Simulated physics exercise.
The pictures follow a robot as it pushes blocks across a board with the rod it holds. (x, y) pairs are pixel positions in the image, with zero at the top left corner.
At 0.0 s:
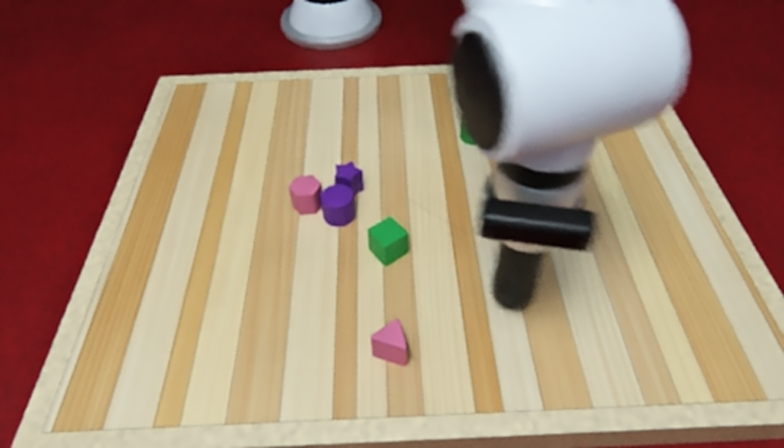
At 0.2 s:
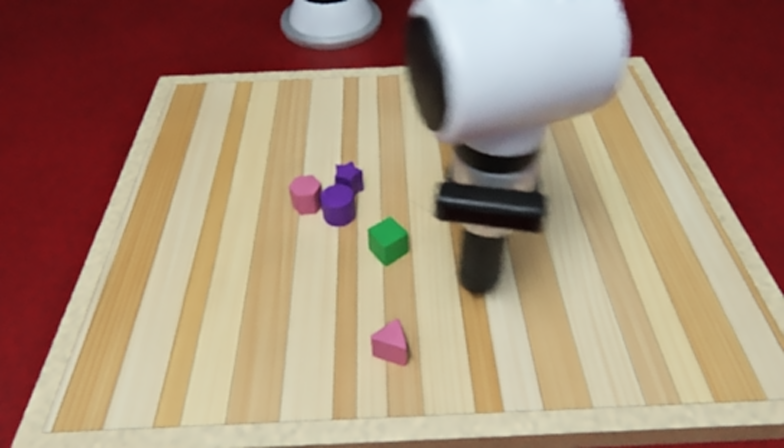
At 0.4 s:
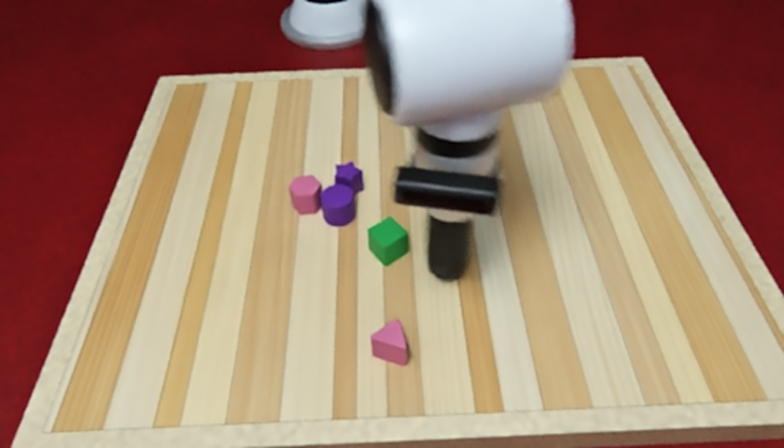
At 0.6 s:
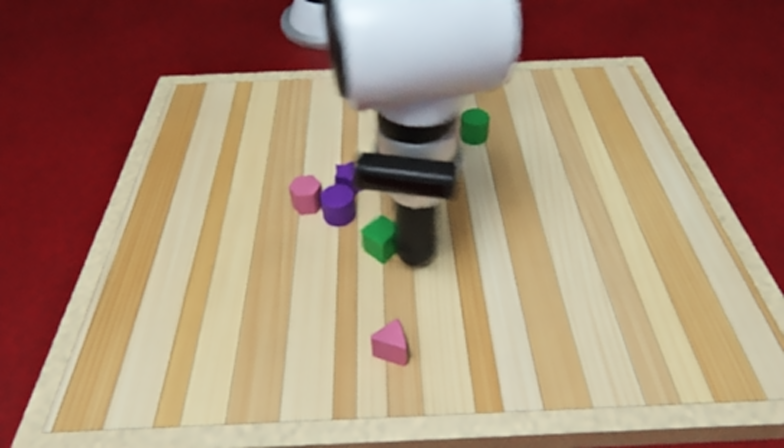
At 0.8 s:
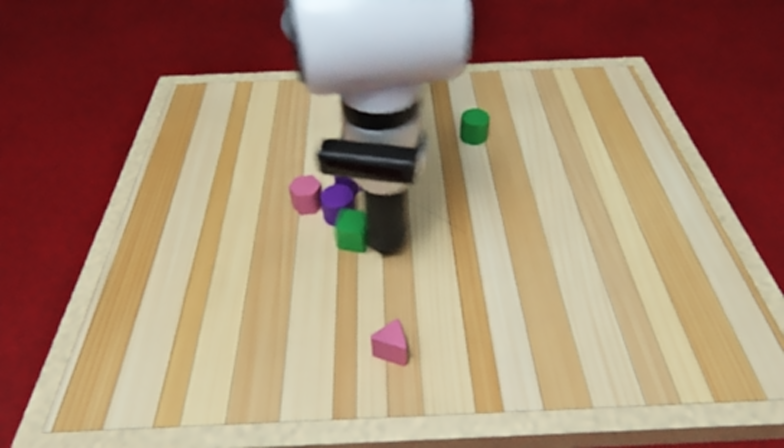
To begin with, a robot arm holds a dark rod to the right of a green cube on a striped wooden board, with purple and pink blocks nearby. The arm sweeps left toward the cube, then pushes it left and slightly up beside the purple round block.
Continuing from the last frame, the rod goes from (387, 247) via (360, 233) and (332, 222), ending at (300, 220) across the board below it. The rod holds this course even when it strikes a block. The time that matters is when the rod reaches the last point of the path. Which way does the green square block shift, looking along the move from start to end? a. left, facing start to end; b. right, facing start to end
My pick is a.
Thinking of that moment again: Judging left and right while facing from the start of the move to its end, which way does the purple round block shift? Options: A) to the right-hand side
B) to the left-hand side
A.
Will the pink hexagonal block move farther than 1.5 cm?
Yes, I think so.
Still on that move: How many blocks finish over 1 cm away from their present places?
Three or more shift.
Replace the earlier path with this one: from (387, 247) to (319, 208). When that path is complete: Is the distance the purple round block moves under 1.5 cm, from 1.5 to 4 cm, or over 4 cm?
It goes a long way, over 4 cm.
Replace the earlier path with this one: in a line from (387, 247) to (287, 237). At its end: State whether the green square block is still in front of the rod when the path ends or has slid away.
Ahead of the rod.
On the path given first. One third of the way, rod at (358, 224); purple round block at (335, 193); green square block at (322, 217), turned 15° anticlockwise.
Two thirds of the way, rod at (330, 213); pink hexagonal block at (286, 175), turned 50° anticlockwise; purple round block at (317, 179); green square block at (298, 217), turned 55° anticlockwise.
At the end, rod at (298, 211); pink hexagonal block at (283, 172), turned 75° anticlockwise; purple round block at (313, 175); purple star-shaped block still; green square block at (279, 224), turned 85° anticlockwise.
